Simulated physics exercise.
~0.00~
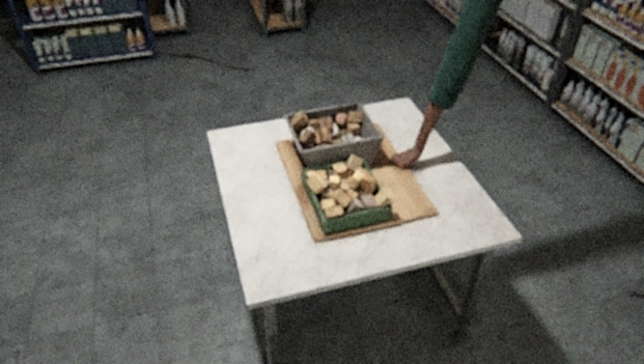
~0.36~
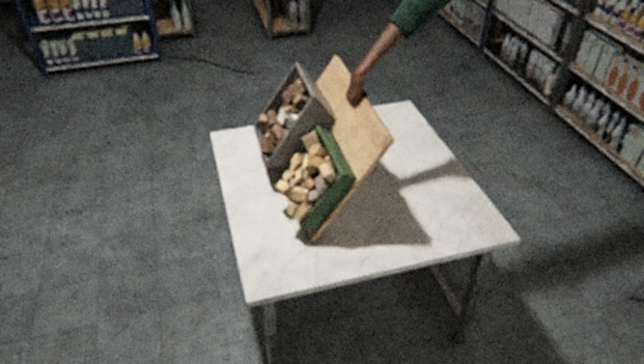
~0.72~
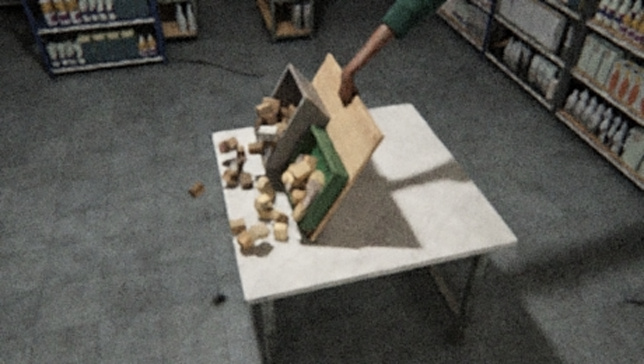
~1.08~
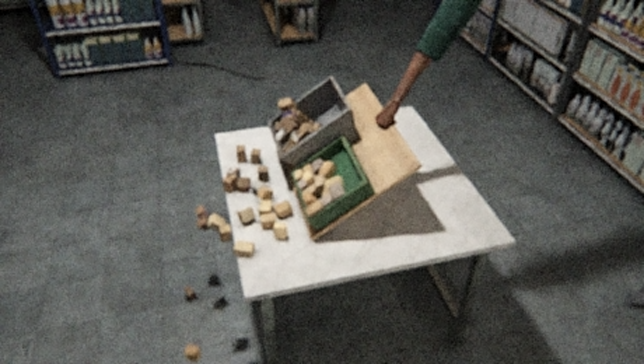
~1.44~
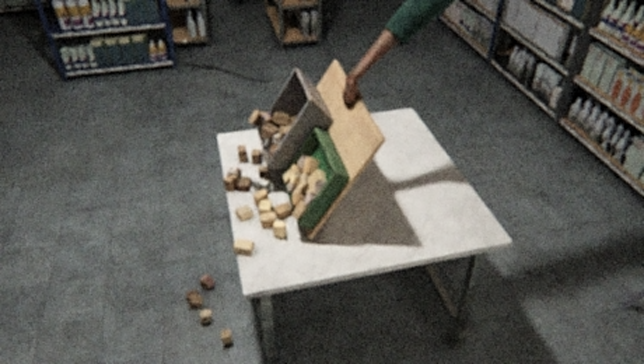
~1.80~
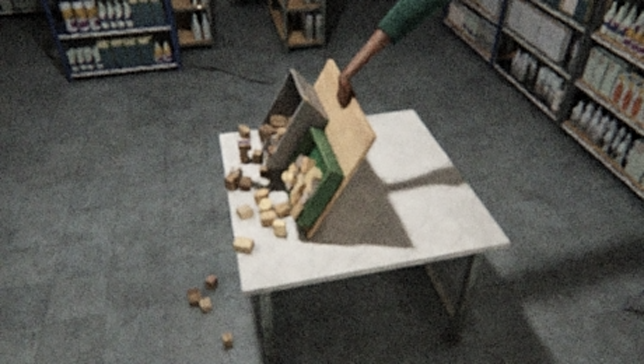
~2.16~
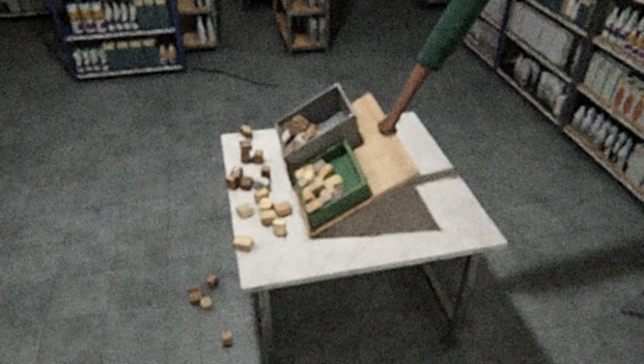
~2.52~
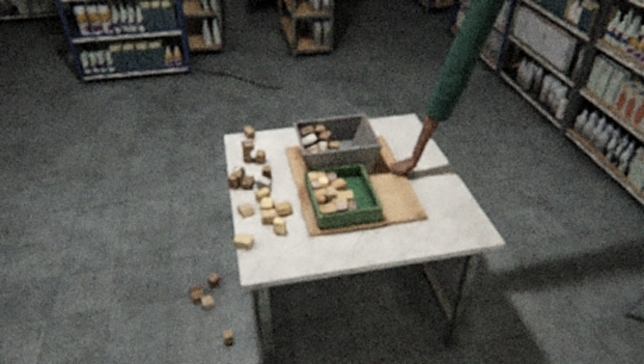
Hand tilting a board with green and grey crates leftward twice, spilling small blocks onto table and floor, then lowering it flat.
